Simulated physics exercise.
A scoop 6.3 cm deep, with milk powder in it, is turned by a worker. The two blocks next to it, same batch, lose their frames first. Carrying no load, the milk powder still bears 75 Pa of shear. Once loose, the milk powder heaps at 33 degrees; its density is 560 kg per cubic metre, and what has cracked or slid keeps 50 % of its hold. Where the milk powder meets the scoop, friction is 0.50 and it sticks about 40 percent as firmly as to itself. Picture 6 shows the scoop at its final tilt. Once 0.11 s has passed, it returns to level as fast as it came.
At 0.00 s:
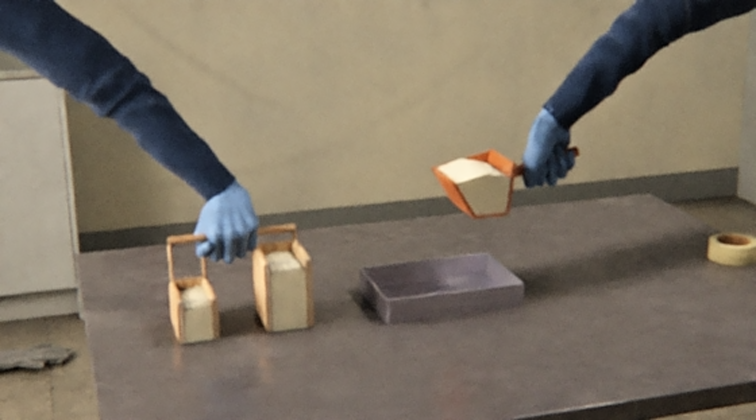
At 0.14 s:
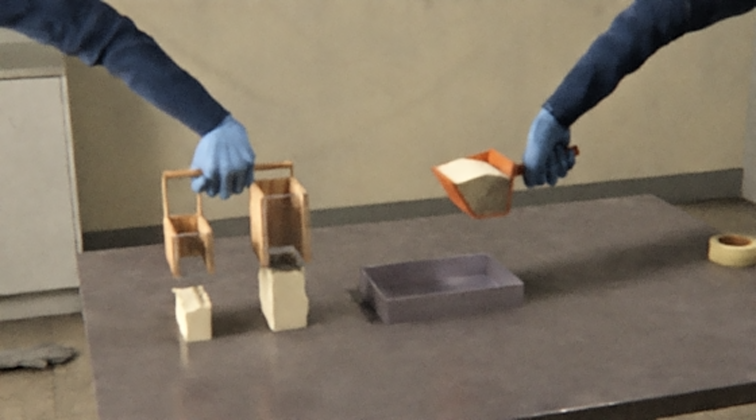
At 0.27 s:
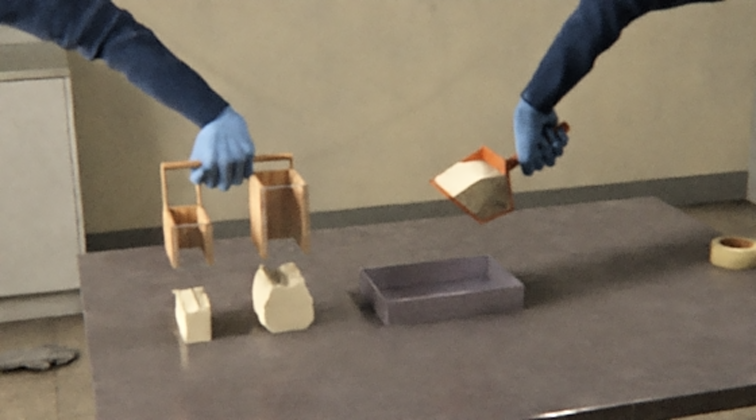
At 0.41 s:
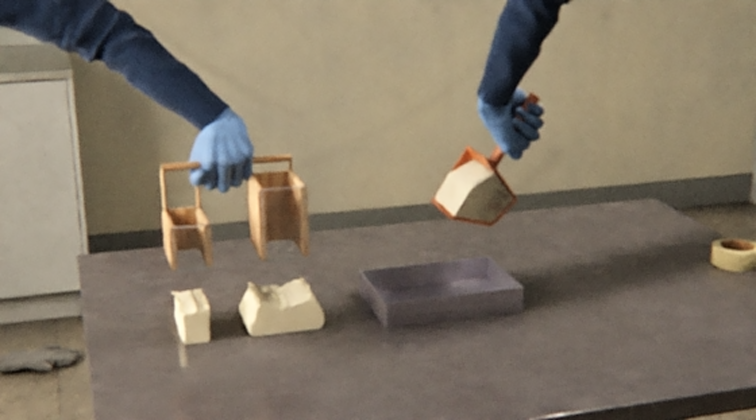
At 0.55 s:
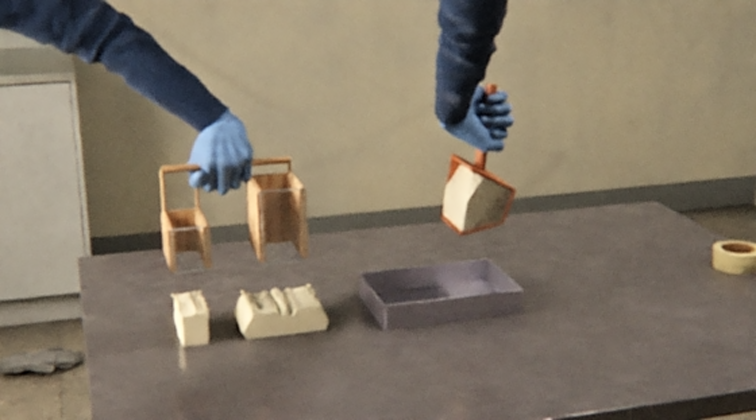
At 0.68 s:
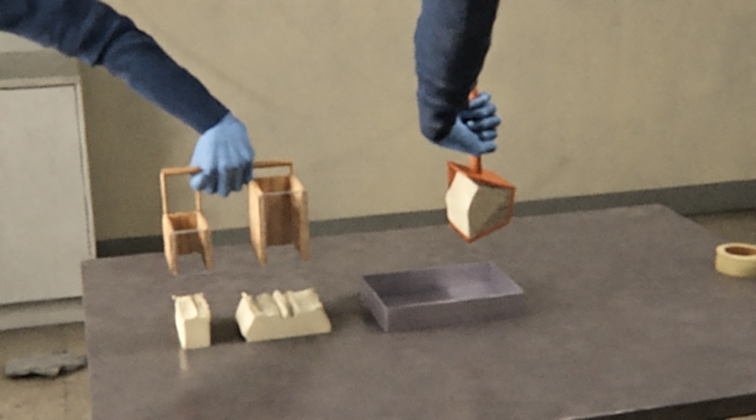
A gloved hand lifted two joined wooden molds off pale powder blocks, and the taller block slumped wide while the smaller stayed standing, as another hand steeply tilted a powder-filled orange scoop above a tray.
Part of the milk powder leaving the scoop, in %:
39 %.
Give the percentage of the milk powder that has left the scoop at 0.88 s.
Share: Close to 10 %.
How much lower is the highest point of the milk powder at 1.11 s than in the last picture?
The difference comes to roughly 2.0 cm.
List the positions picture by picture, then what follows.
Lip at (456, 183), tilt 0 degrees; top of the milk powder at (484, 174); blocks stand 6.0 cm, 11 cm (left to right), in the first frame.
Lip at (455, 183), tilt 1 degrees; top of the milk powder at (482, 174); blocks stand 6.0 cm, 11 cm (left to right), in the second frame.
Lip at (452, 196), tilt 17 degrees; top of the milk powder at (491, 177); blocks stand 6.0 cm, 8.6 cm (left to right), in the third frame.
Lip at (453, 216), tilt 43 degrees; top of the milk powder at (495, 175); blocks stand 6.0 cm, 5.9 cm (left to right), in the fourth frame.
Lip at (461, 232), tilt 69 degrees; top of the milk powder at (483, 179); blocks stand 6.0 cm, 5.1 cm (left to right), in the fifth frame.
Lip at (469, 239), tilt 80 degrees; top of the milk powder at (481, 186); blocks stand 6.0 cm, 5.0 cm (left to right), in the sixth frame.
After 0.88 s, the scoop is at 75 degrees and 10 % has left it.
After 1.11 s, the scoop is at 34 degrees and 39 % has left it.
After 1.34 s, the scoop is at 0 degrees and 39 % has left it.
After 1.58 s, the scoop is at 0 degrees and 39 % has left it.
After 1.69 s, at the end, the scoop is at 0 degrees and 39 % has left it.
